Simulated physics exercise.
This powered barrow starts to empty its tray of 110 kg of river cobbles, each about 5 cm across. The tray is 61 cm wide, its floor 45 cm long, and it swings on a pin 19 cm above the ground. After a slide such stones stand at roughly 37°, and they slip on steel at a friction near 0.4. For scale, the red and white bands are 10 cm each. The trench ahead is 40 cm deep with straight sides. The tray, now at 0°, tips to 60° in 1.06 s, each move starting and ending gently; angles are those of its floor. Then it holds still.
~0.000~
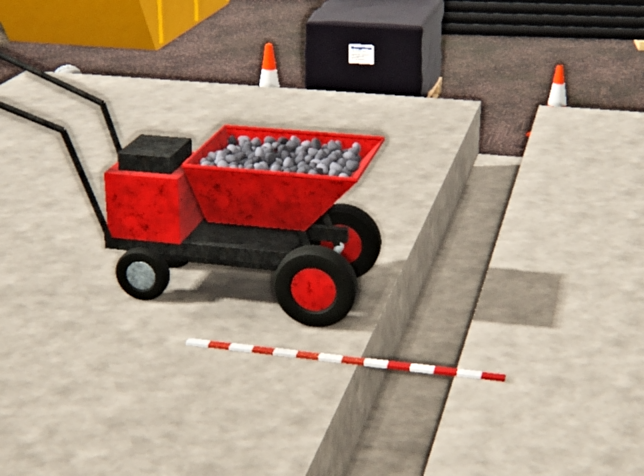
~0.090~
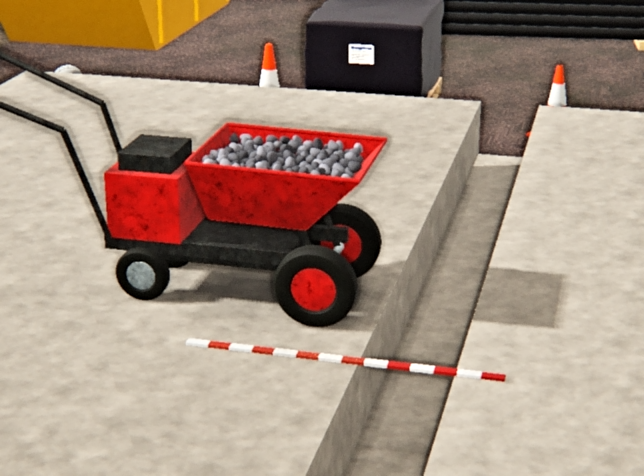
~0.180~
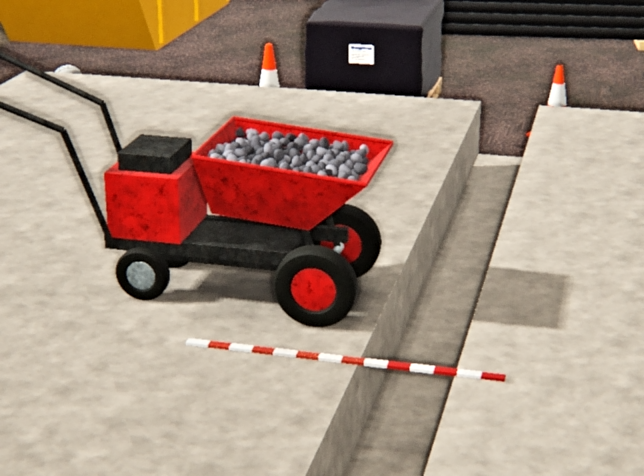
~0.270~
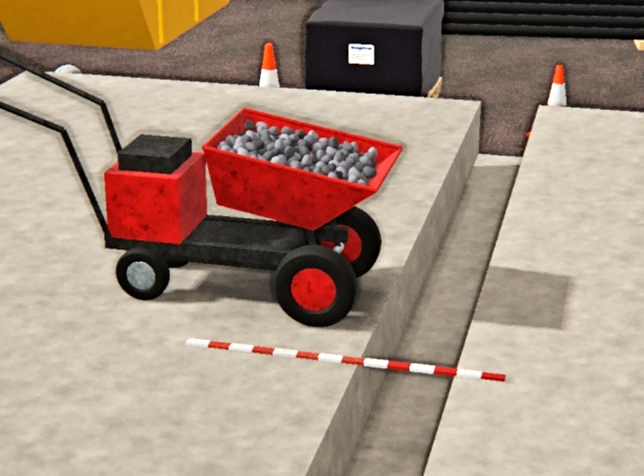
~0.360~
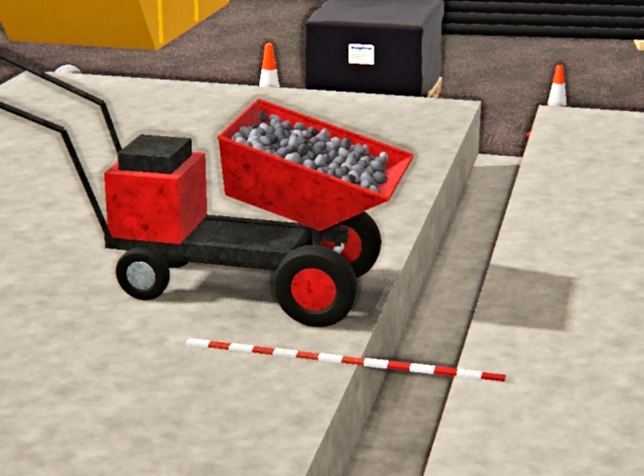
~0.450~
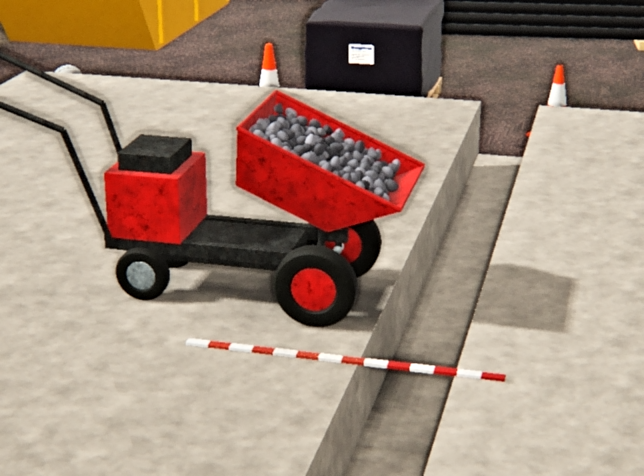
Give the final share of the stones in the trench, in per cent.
Some 46 per cent of it.
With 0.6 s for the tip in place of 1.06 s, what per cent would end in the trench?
Then about 35 per cent.
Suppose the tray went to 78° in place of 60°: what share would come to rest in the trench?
Then about 40 per cent.
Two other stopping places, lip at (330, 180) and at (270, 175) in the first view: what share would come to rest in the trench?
About 75 and 95 per cent.
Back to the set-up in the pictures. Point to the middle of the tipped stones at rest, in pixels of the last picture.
Near (483, 313).
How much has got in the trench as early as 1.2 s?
Some 10 per cent.
After 0.8 s the floor is at 51°; 100 % in the tray; the foremost stones are at (429, 237).
After 1.2 s the floor is at 60°; 77 % in the tray, 8 % in the trench, 15 % past the trench; the foremost stones are at (510, 311).
After 1.5 s the floor is at 60°; 41 % in the tray, 11 % in the trench, 48 % past the trench; the foremost stones are at (621, 321).
After 3.5 s the floor is at 60°; 3 % in the tray, 46 % in the trench, 51 % past the trench; the foremost stones are past the picture's edge.
